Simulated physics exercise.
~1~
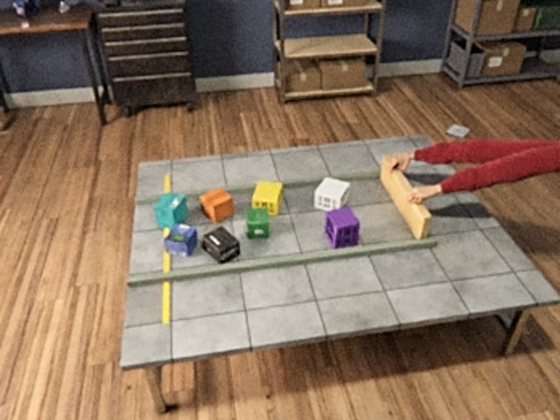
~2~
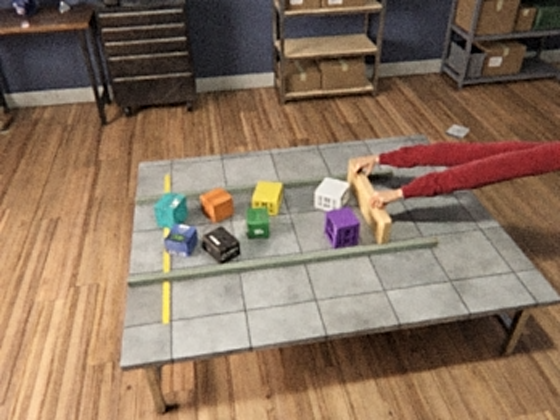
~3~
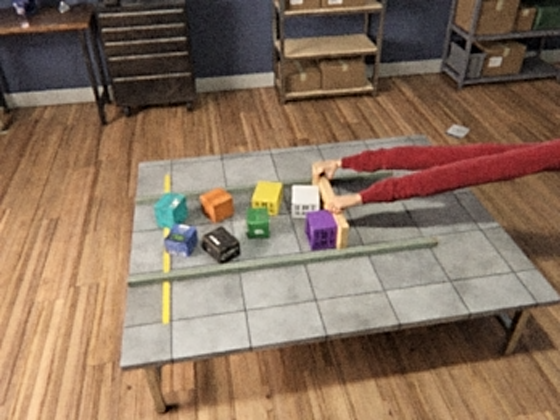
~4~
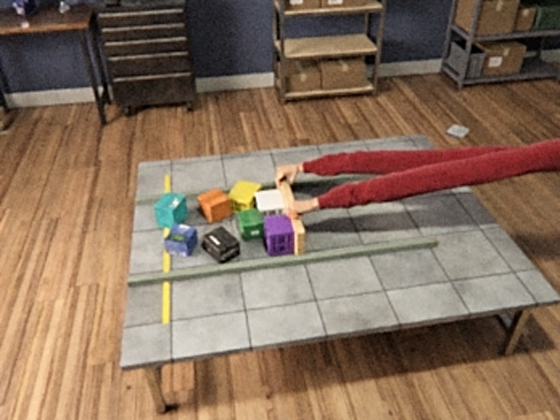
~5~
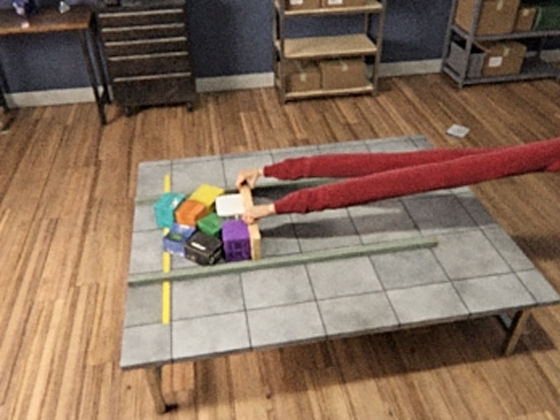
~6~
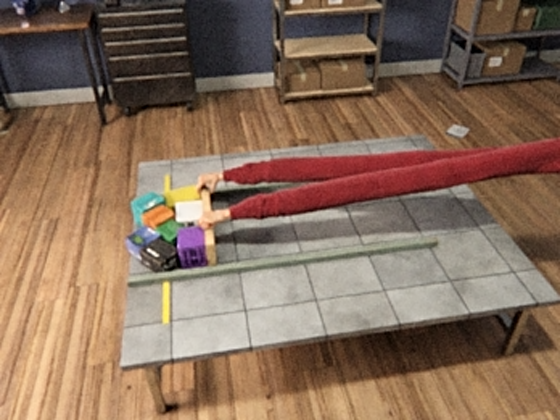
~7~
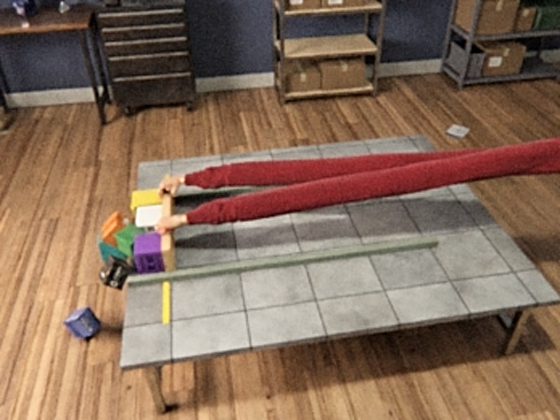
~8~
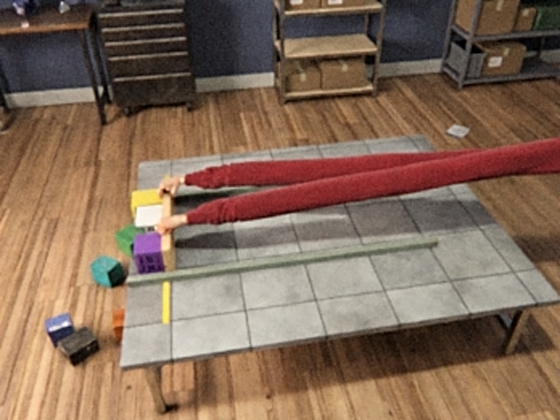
The footage shows two red-sleeved arms pushing an upright plank leftward across a tiled platform, gathering colourful boxes toward the edge past a yellow tape line, until the blue, black, orange and turquoise ones drop to the floor while the purple, white, yellow and green ones stay up.
